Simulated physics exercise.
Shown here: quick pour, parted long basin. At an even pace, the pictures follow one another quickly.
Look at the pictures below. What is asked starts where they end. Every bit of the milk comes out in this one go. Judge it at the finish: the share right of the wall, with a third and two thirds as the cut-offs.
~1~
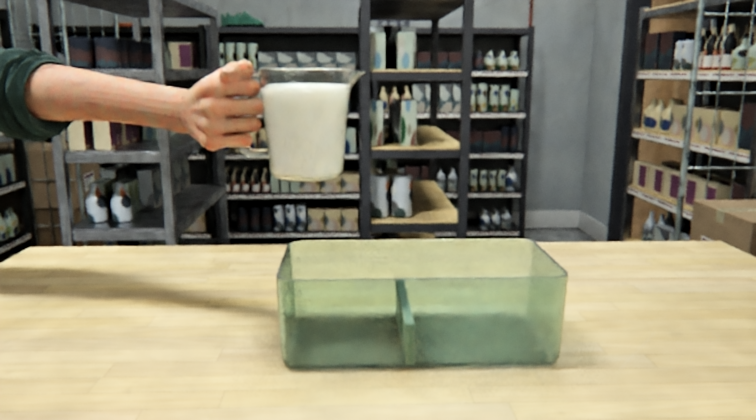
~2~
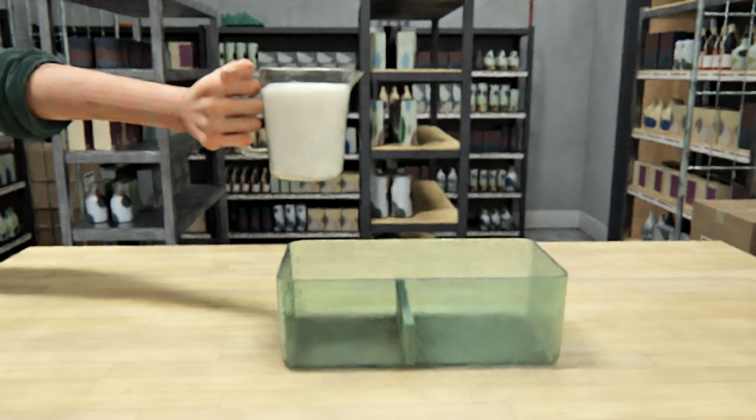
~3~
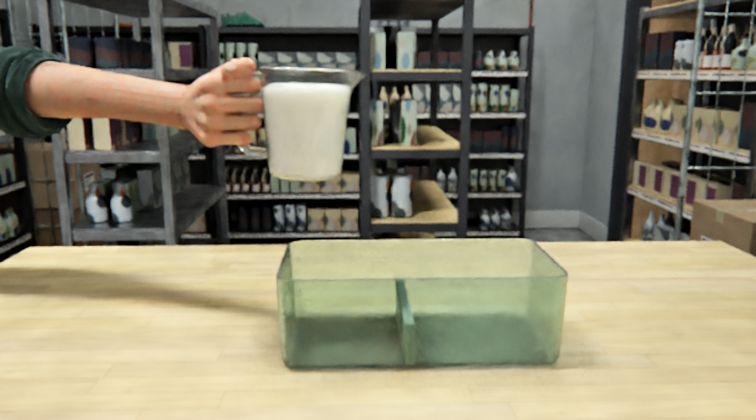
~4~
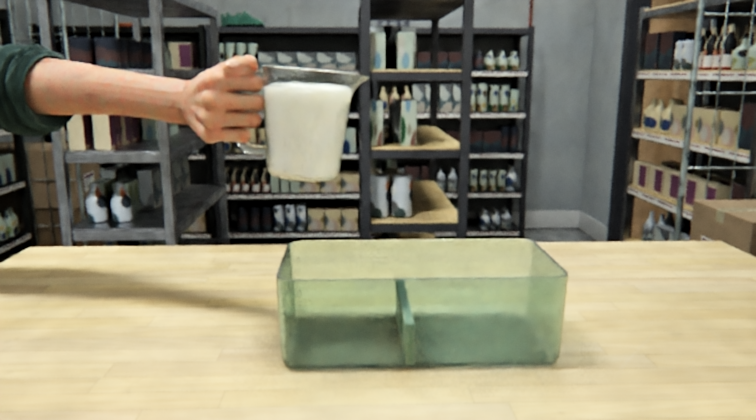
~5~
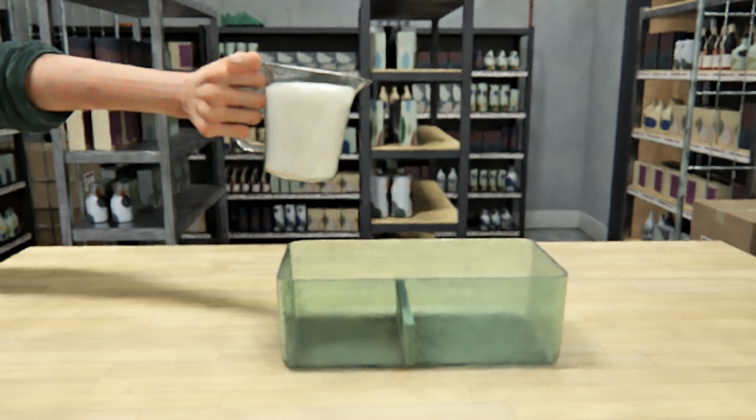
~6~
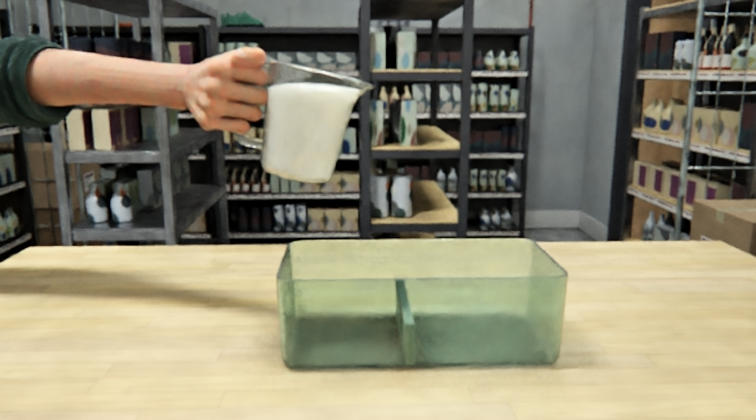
At the finish, the right of the wall has over two thirds.
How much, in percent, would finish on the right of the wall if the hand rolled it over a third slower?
Something like 80 in a hundred.
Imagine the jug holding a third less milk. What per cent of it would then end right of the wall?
Best guess: Around 65 %.
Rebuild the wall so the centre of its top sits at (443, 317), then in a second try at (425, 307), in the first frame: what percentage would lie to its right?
Roughly 20 % and 40 %.
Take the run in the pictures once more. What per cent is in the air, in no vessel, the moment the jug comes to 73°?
Something like 20 per cent of it.
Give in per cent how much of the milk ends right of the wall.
It is close to 75 per cent.
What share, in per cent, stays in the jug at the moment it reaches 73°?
I'd put it at some 75 in a hundred.
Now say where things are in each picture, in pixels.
Tilt 0°; pouring edge (366, 71); surface from (264, 86) to (349, 86); the long basin's rim runs from (283, 260) to (549, 258); the wall's top is at (404, 301), in the first picture.
Tilt 1°; pouring edge (367, 72); surface from (264, 86) to (350, 86), in the second picture.
Tilt 2°; pouring edge (368, 73); surface from (265, 85) to (350, 87), in the third picture.
Tilt 5°; pouring edge (370, 76); surface from (267, 85) to (352, 89), in the fourth picture.
Tilt 8°; pouring edge (373, 80); surface from (269, 85) to (354, 88), in the fifth picture.
Tilt 12°; pouring edge (376, 86); surface from (271, 87) to (359, 90), in the sixth picture.
A moment on, the jug is tipped part way and 76 per cent is still to pour, 0 is left of the wall and 4 right of it.
Next, the jug is tipped right over and 20 per cent is still to pour, 3 is left of the wall and 53 right of it.
Then the jug is tipped right over and 0 per cent is still to pour, 20 is left of the wall and 76 right of it.
Later the jug is tipped right over and 0 per cent is still to pour, 22 is left of the wall and 76 right of it.
At rest 22 per cent lies left of the wall, 76 right of it and 1 outside.
